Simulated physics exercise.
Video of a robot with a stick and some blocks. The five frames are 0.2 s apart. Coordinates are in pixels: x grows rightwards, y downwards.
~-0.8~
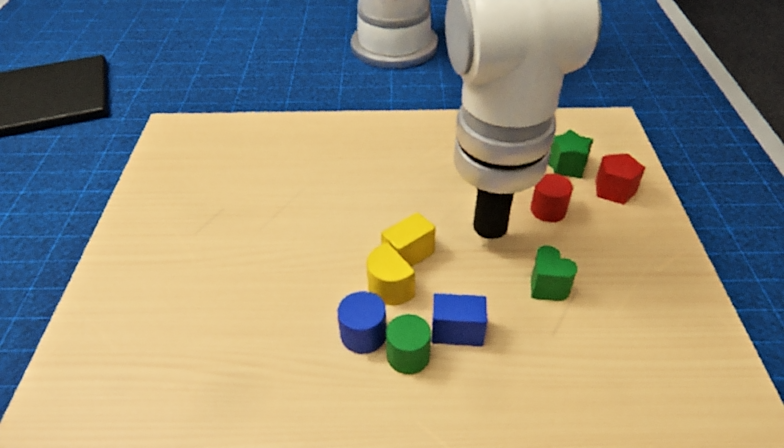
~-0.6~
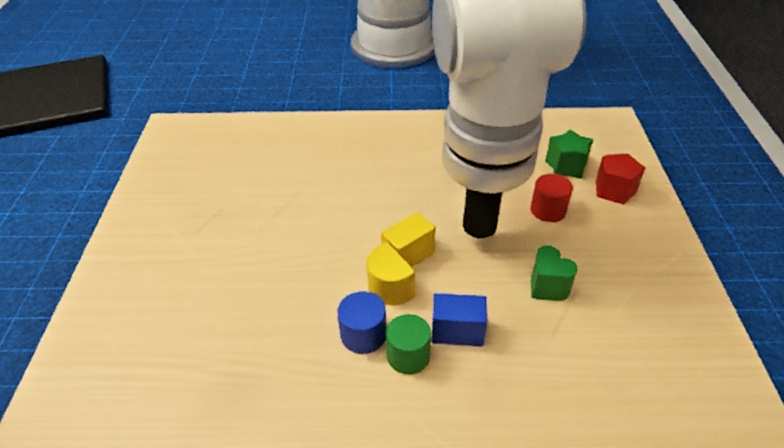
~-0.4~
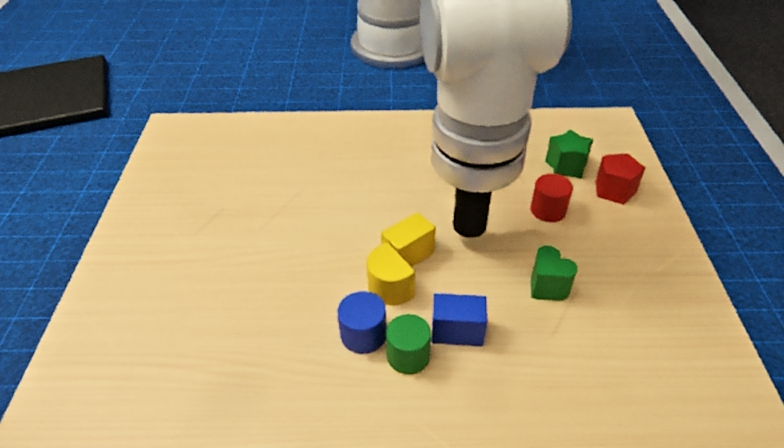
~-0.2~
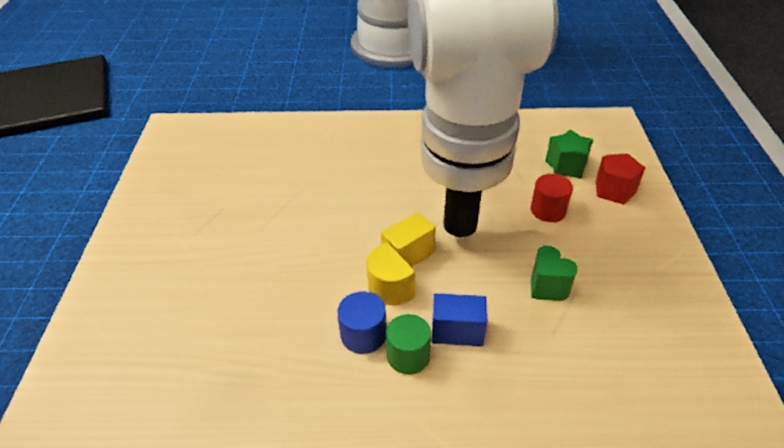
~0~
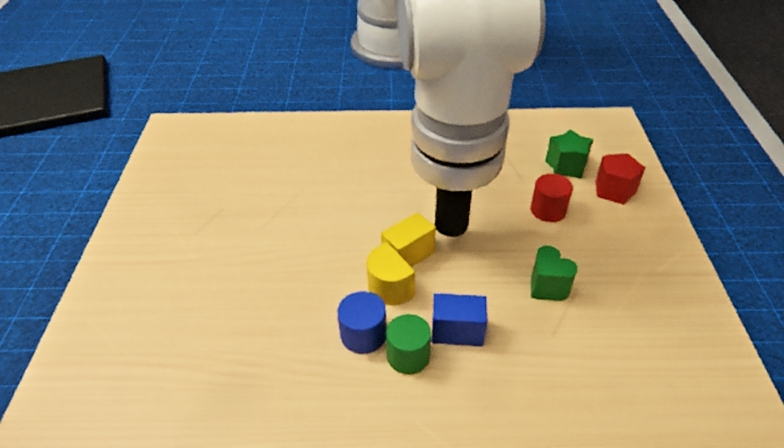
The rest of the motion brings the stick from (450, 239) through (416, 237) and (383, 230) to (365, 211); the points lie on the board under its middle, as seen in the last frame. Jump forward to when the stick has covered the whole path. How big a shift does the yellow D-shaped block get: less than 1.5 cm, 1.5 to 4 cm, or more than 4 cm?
The block shifts less than 1.5 cm.
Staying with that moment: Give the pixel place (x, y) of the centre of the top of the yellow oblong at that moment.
Its top middle is near (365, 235).
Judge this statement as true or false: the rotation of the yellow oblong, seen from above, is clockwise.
False.
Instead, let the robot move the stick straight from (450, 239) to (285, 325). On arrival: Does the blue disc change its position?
Yes
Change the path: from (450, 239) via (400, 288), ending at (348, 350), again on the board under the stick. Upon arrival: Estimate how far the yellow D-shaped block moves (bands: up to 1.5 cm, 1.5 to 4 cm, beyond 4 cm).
Final distance: More than 4 cm.
What follows on the original path. One third of the way, stick (415, 222); yellow D-shaped block (381, 268), turned 25° anticlockwise; yellow oblong (384, 232), turned 20° anticlockwise.
Two thirds of the way, stick (381, 215); yellow D-shaped block (378, 270), turned 40° anticlockwise; yellow oblong (365, 235), turned 45° anticlockwise.
At the end, stick (365, 196); yellow D-shaped block (378, 270), turned 40° anticlockwise; yellow oblong (365, 235), turned 45° anticlockwise.
